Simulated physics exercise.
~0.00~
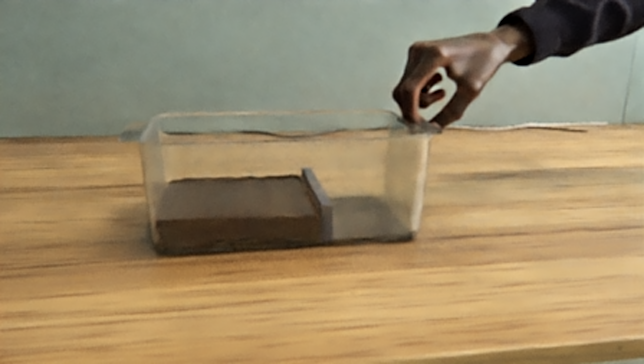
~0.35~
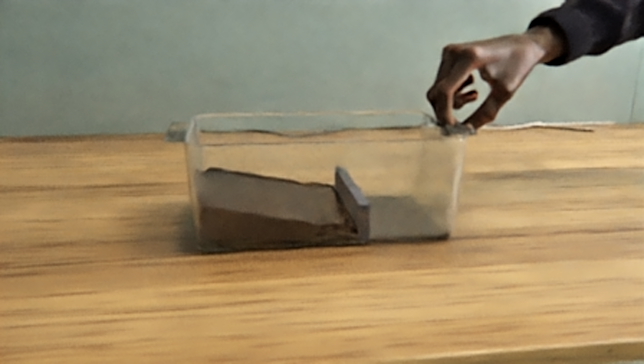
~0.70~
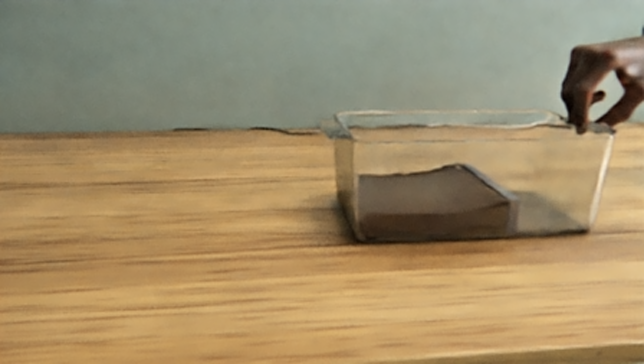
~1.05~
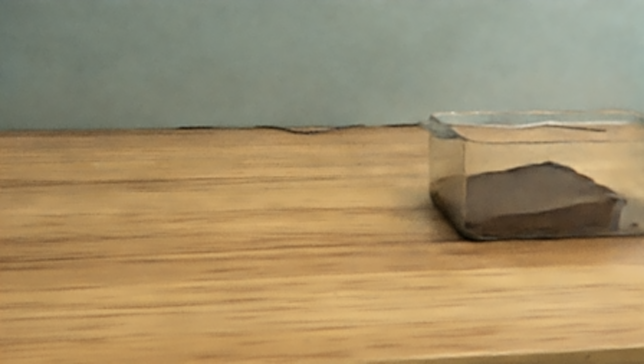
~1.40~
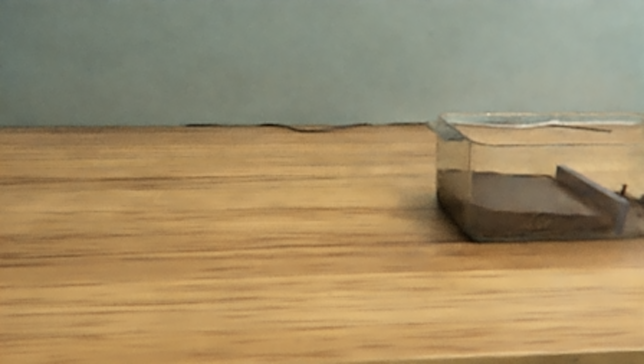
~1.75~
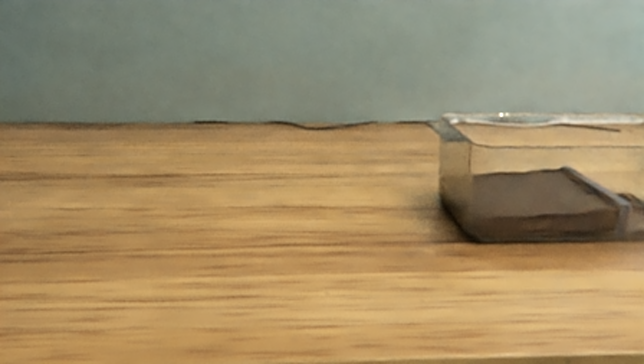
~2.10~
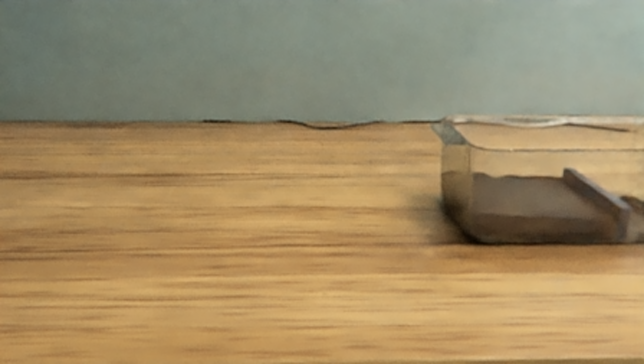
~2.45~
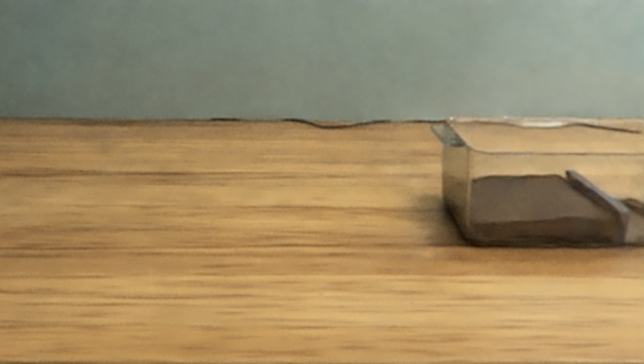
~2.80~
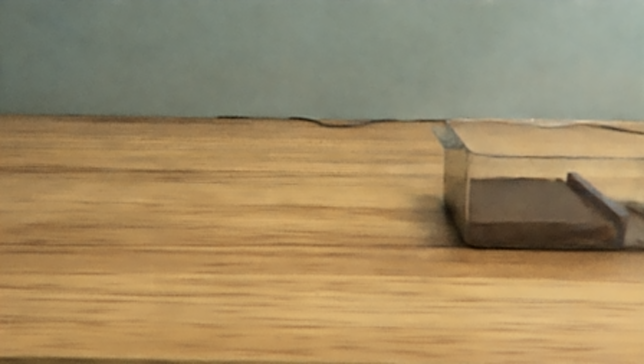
On a wooden tabletop, a hand draws a divided clear oblong tub rightwards, and the dark brown coffee in its left half tilts and surges against the low wall. A little crosses over, and the tub stops partly out of view with most coffee settled left.
